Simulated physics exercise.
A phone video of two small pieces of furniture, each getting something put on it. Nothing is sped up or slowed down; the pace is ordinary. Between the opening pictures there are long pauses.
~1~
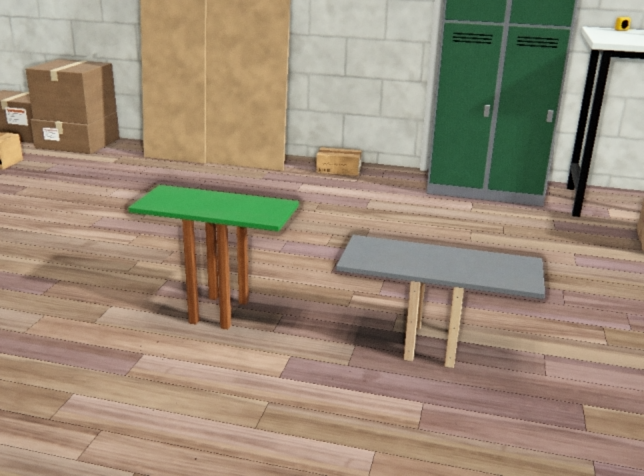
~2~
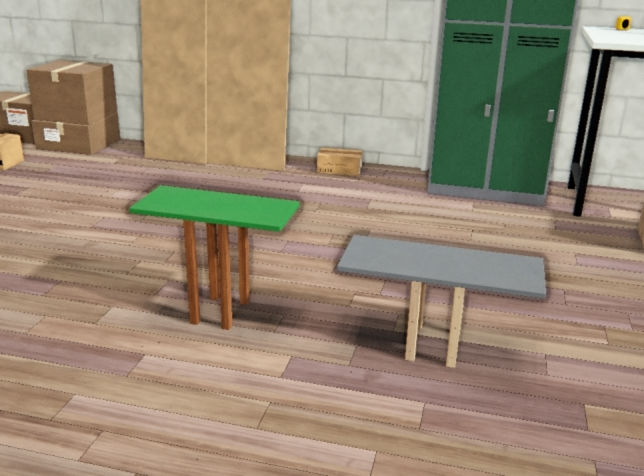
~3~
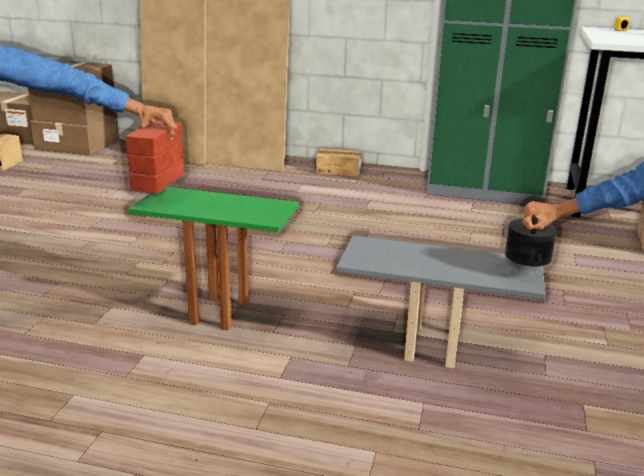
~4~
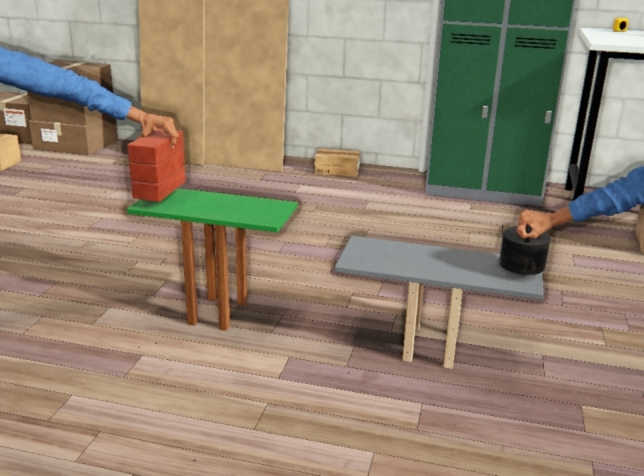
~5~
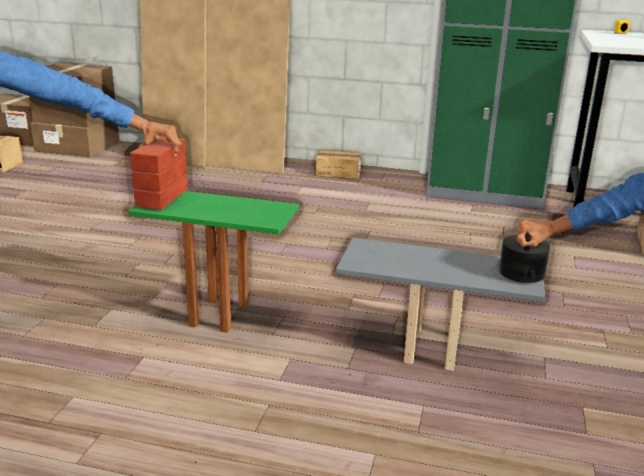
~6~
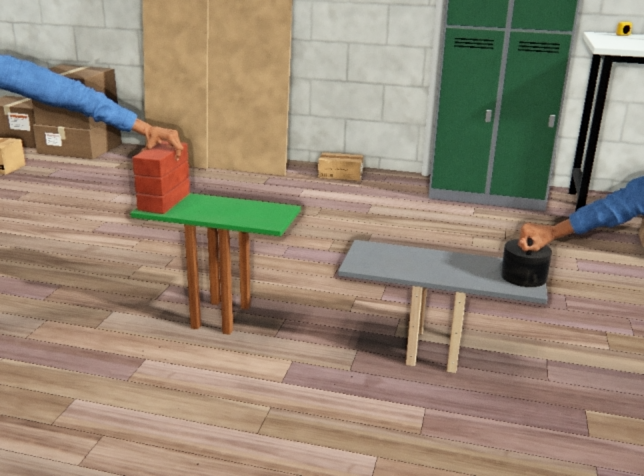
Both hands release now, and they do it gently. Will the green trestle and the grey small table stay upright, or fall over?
Result: The green trestle falls over; the grey small table falls over.
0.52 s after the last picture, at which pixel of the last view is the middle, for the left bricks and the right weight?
(110, 217) and (518, 342).
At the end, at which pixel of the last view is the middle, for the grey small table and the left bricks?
The first one ends at (413, 279), the second at (13, 274).
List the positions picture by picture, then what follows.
The first frame shows green trestle (215, 207); grey small table (441, 265).
The second frame shows grey small table (442, 265).
The third frame shows still on the way; green trestle (215, 208); left bricks (156, 156).
The fourth frame shows still on the way; grey small table (439, 266); right weight (524, 250).
The fifth frame shows still on the way; green trestle (215, 210); left bricks (160, 172).
The sixth frame shows in place, still held; green trestle (217, 212); grey small table (443, 270); right weight (526, 263).
Then, 0.28 s after the last picture, green trestle tipped 6° from how it was near (205, 209); grey small table tipped 37° from how it was near (458, 274).
Then, 0.52 s after the last picture, green trestle tipped 37° from how it was near (167, 216); grey small table tipped 51° from how it was near (449, 284).
At rest, the green trestle tips up, near (145, 247); the grey small table tips up, near (413, 279).
